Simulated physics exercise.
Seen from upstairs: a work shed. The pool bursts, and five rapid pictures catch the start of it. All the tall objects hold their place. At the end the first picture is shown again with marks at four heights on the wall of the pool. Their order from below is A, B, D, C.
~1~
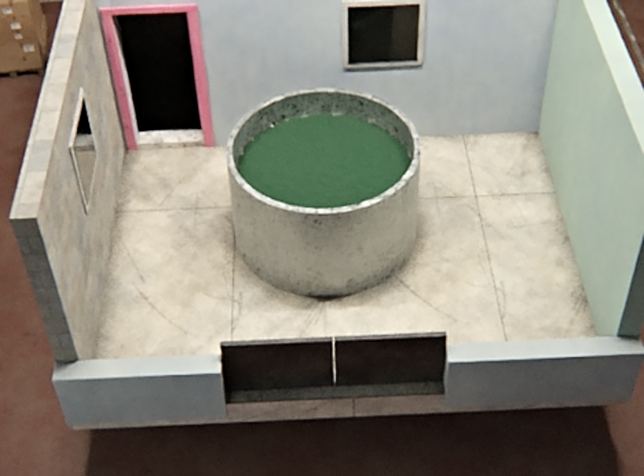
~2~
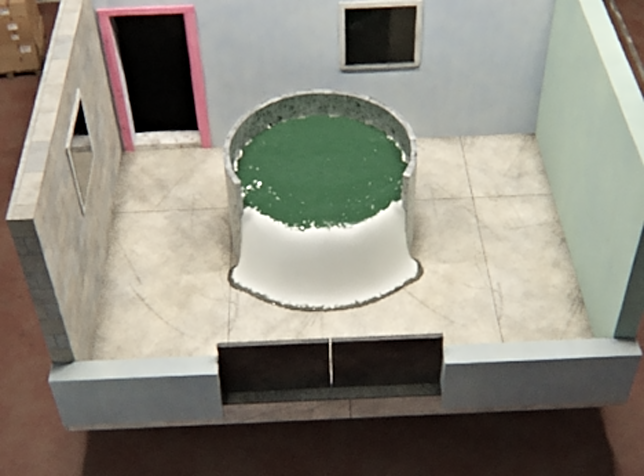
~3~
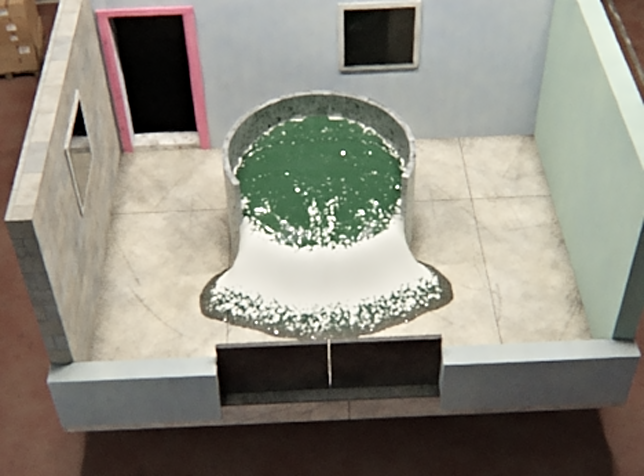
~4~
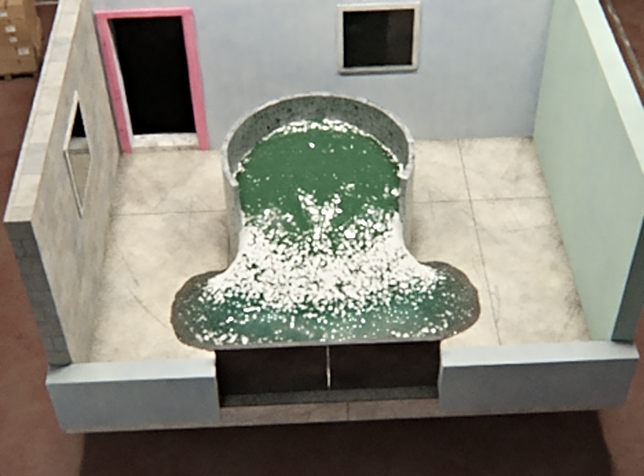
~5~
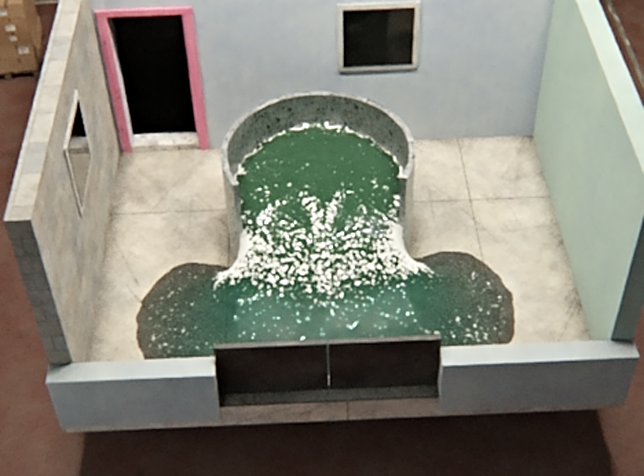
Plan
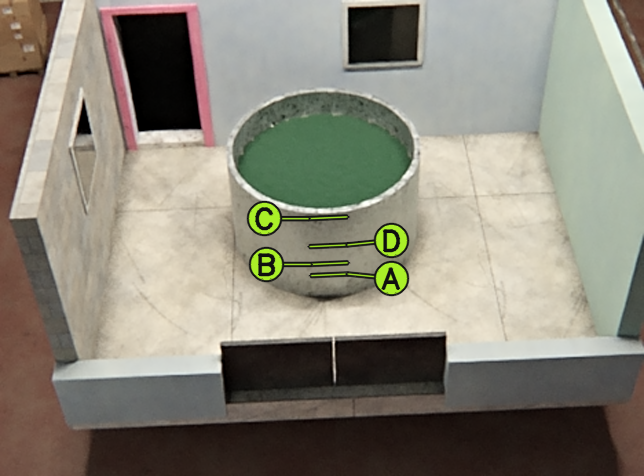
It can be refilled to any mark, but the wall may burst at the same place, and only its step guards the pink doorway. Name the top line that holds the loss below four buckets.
A is the one.
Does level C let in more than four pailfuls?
Yes, that goes wrong.
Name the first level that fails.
Level B.
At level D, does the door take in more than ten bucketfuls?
Yes, it does.
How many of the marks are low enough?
One of the four.
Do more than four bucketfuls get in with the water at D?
Yes, it does.
On the marked copy, A at (329, 274); B at (329, 263); C at (327, 217); D at (328, 245); from the bottom up A, B, D, C.
With A, a bucket or two gets in.
With B, about 10 bucketfuls get in.
With C, dozens of bucketfuls pour in.
With D, dozens of bucketfuls pour in.
